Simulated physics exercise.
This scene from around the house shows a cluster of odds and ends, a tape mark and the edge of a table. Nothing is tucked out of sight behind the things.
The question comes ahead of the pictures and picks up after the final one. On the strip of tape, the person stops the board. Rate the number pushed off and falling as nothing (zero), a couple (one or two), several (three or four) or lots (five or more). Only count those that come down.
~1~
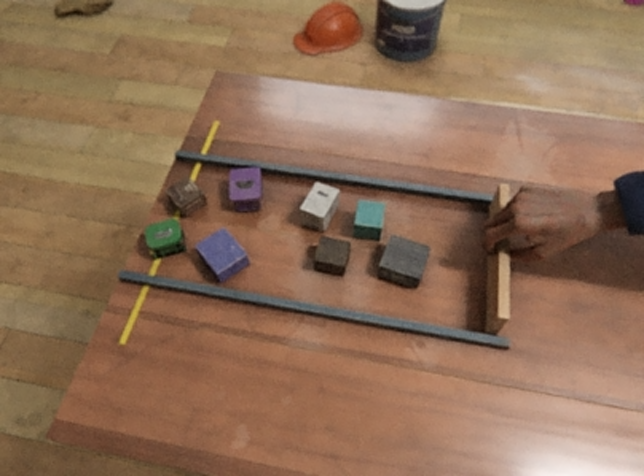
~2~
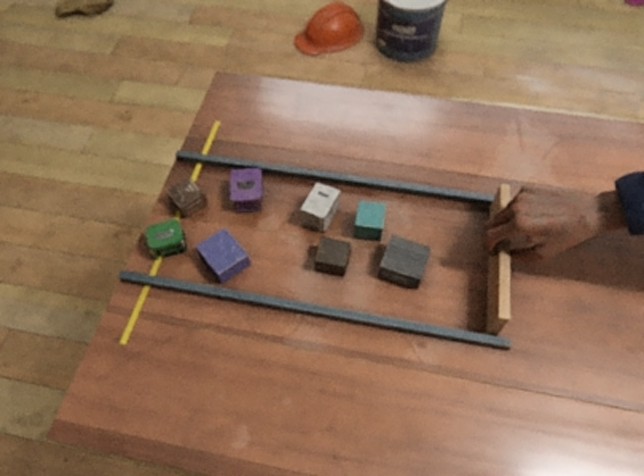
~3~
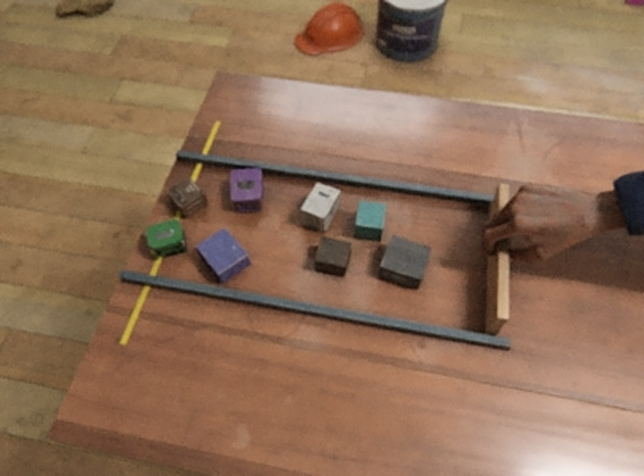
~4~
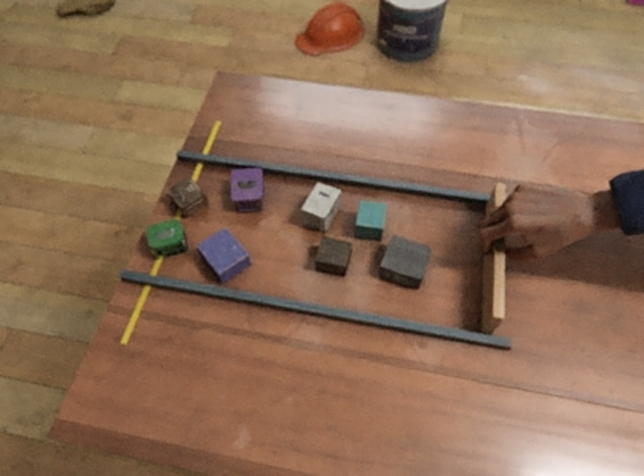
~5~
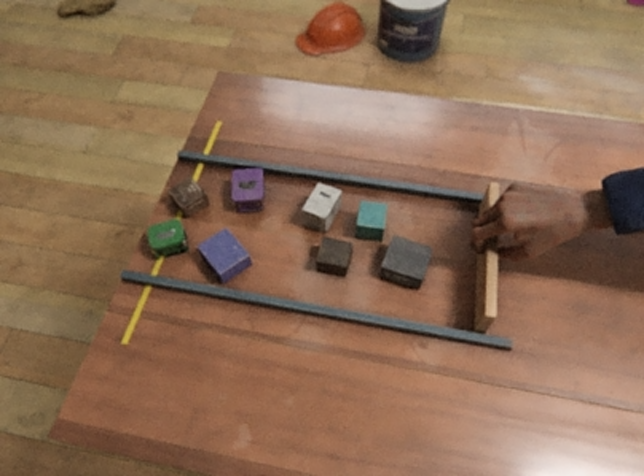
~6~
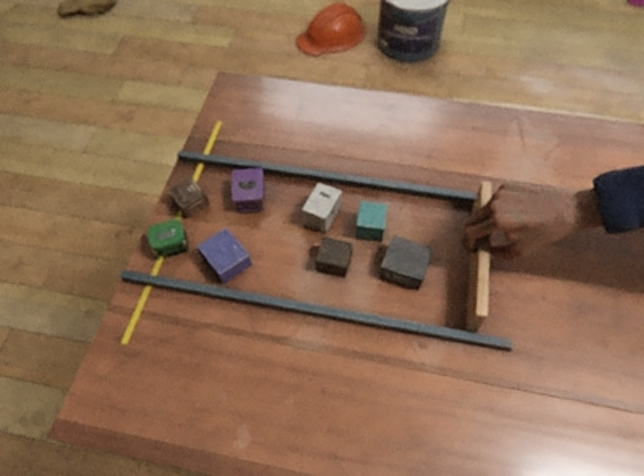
It is lots.
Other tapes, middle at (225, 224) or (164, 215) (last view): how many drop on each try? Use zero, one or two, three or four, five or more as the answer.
Either one or two; five or over.
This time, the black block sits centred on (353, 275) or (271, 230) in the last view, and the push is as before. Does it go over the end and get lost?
The black block stays in place, then drops away.
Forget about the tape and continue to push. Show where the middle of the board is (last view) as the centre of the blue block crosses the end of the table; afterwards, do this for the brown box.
Roughly (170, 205); for the second one, roughly (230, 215).
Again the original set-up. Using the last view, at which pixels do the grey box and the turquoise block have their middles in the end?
I'd say approximately (153, 217) and then (172, 190).
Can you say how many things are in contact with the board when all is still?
At rest, 3 are in contact.
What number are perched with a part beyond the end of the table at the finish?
As for overhanging, the count is 2.
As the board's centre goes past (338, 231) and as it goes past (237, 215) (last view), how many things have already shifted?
By then 4, and 8.
Soon after, none off yet; green case at rest near (169, 240); brown box at rest near (189, 197); blue block at rest near (225, 255).
After that, none off yet; green case at rest near (166, 238); brown box displaced a little near (177, 200); blue block displaced about its own width near (196, 260).
In the end, the number that fall off is five or more; gone, black block, white box, purple case, brown box and green case.
